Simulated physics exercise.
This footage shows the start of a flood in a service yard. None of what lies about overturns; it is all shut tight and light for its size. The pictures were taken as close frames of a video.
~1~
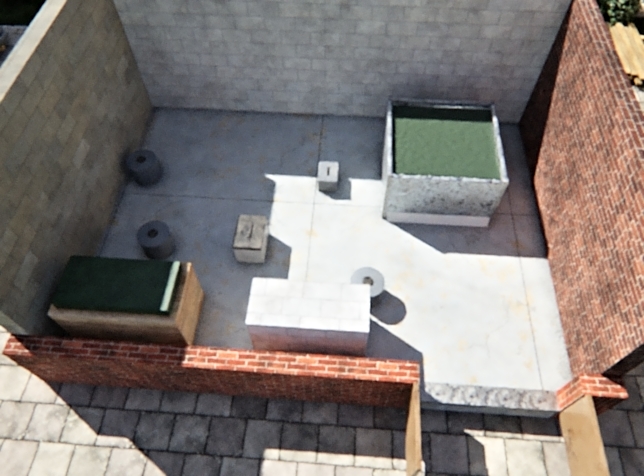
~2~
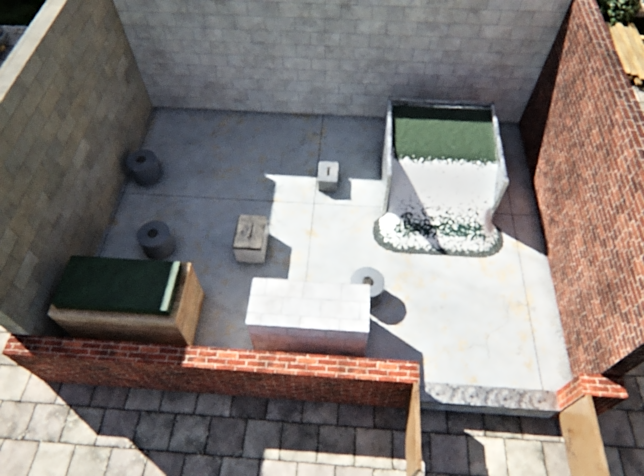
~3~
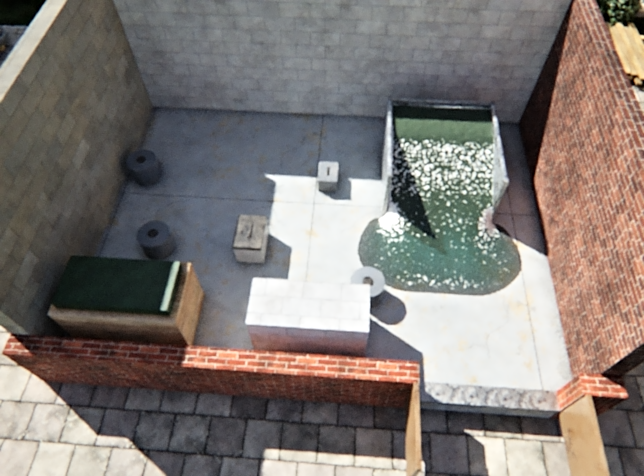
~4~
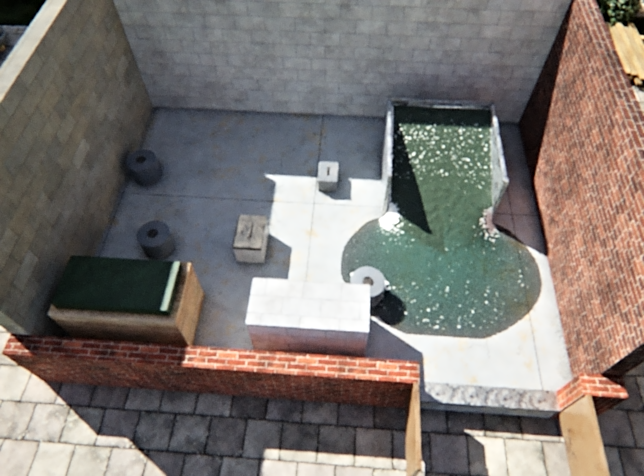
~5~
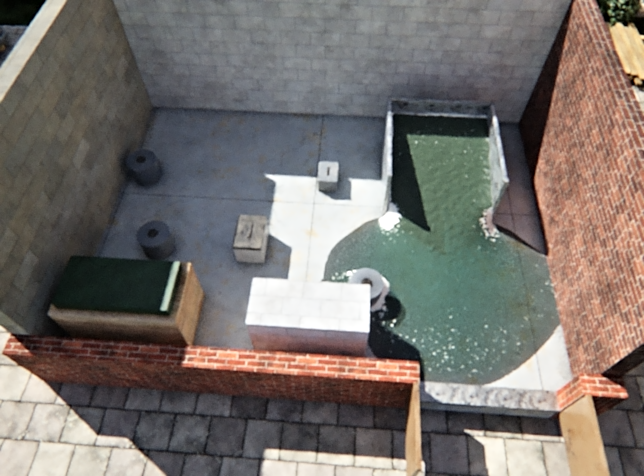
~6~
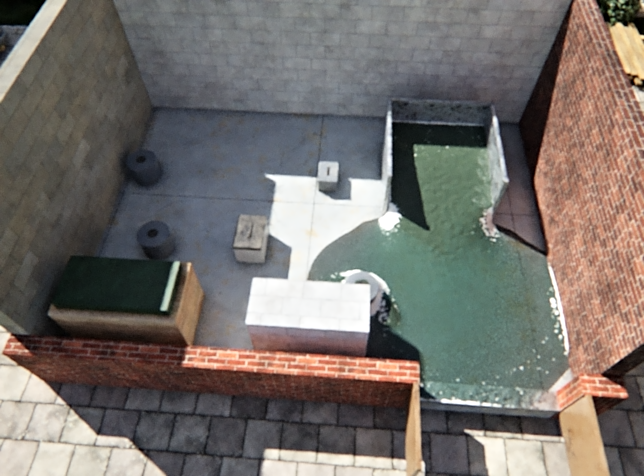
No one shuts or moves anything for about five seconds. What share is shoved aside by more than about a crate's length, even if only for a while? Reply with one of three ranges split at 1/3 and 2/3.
1/3 to 2/3.
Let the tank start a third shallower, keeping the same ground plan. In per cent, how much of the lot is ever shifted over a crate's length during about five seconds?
Share moved that far: Approx. 20 %.
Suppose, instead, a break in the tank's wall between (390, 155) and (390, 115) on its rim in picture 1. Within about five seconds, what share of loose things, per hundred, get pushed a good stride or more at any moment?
It comes out at roughly 80 per cent.
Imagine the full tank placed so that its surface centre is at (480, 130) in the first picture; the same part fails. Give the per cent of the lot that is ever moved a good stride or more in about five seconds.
Something like 20 in a hundred.
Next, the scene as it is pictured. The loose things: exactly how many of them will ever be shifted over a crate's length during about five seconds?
That gives 2.
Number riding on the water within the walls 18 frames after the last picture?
The count comes to 0.
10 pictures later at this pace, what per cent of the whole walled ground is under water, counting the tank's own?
Something like 45 in a hundred.
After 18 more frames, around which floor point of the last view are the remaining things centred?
Around (216, 216).
A moment on, 0 of 5 are well off their spots; 0 afloat.
Next, 1 of 5 are well off their spots; 0 afloat.
Later, 1 of 5 are well off their spots; 0 afloat.
In the end, 2 of 5 are well off their spots, and 2 have been at some point; 0 afloat.
